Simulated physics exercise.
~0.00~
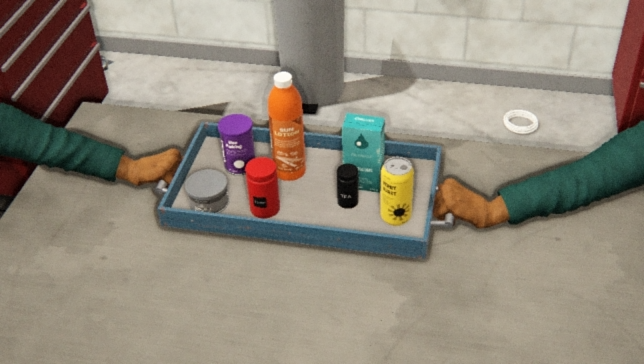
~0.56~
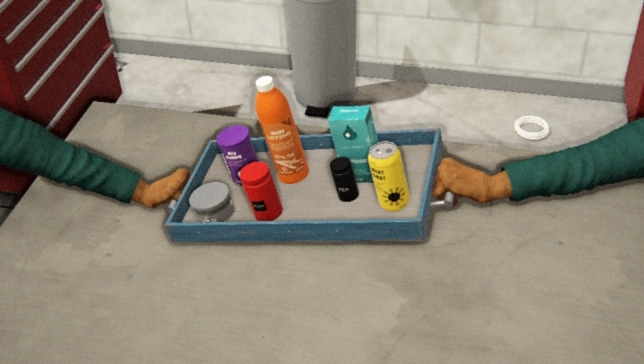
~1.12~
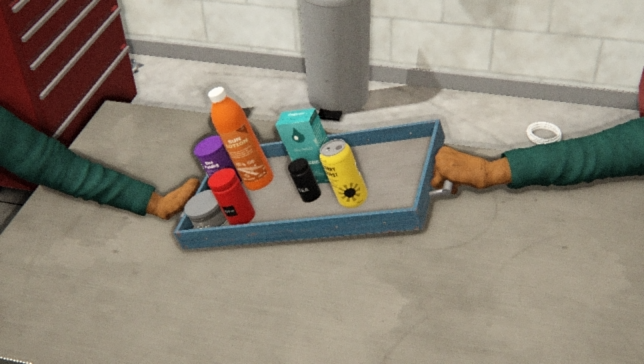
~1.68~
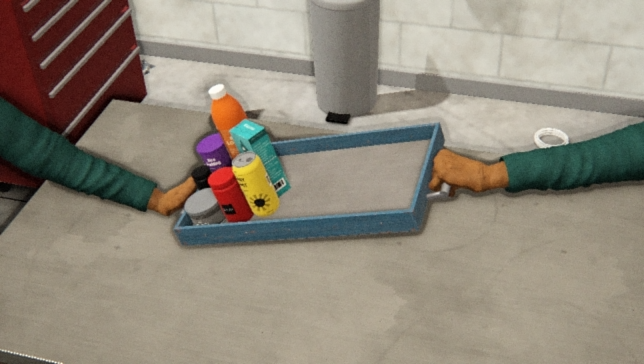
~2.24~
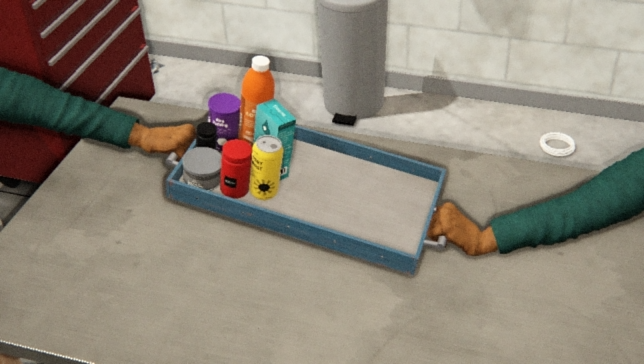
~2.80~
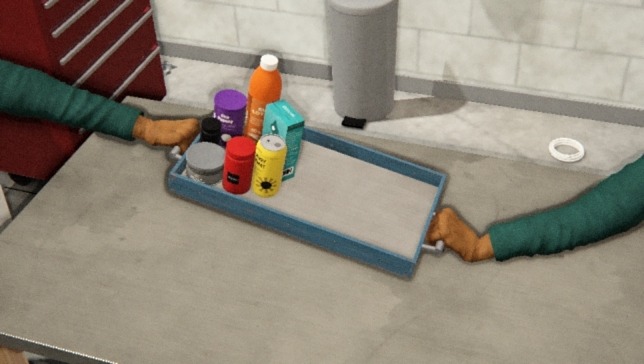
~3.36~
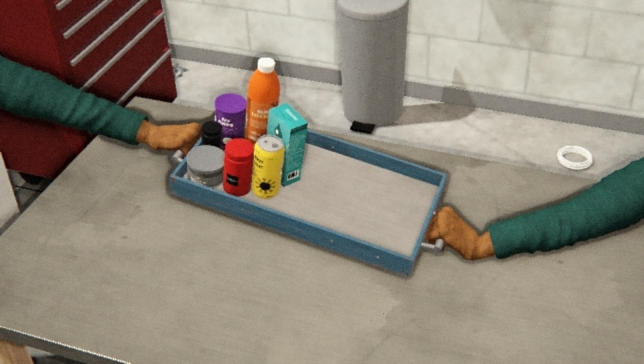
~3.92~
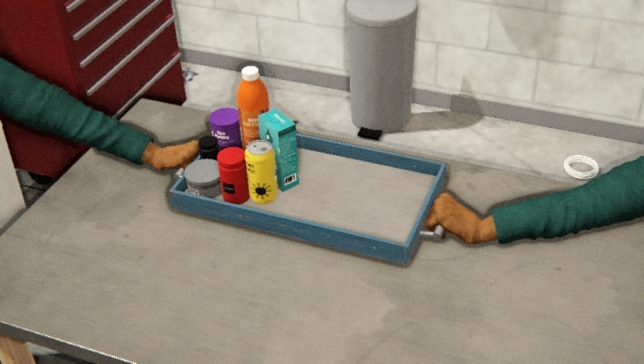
Blue tray of bottles, cans and tubs being tilted left then right by two hands, items sliding left and staying upright.
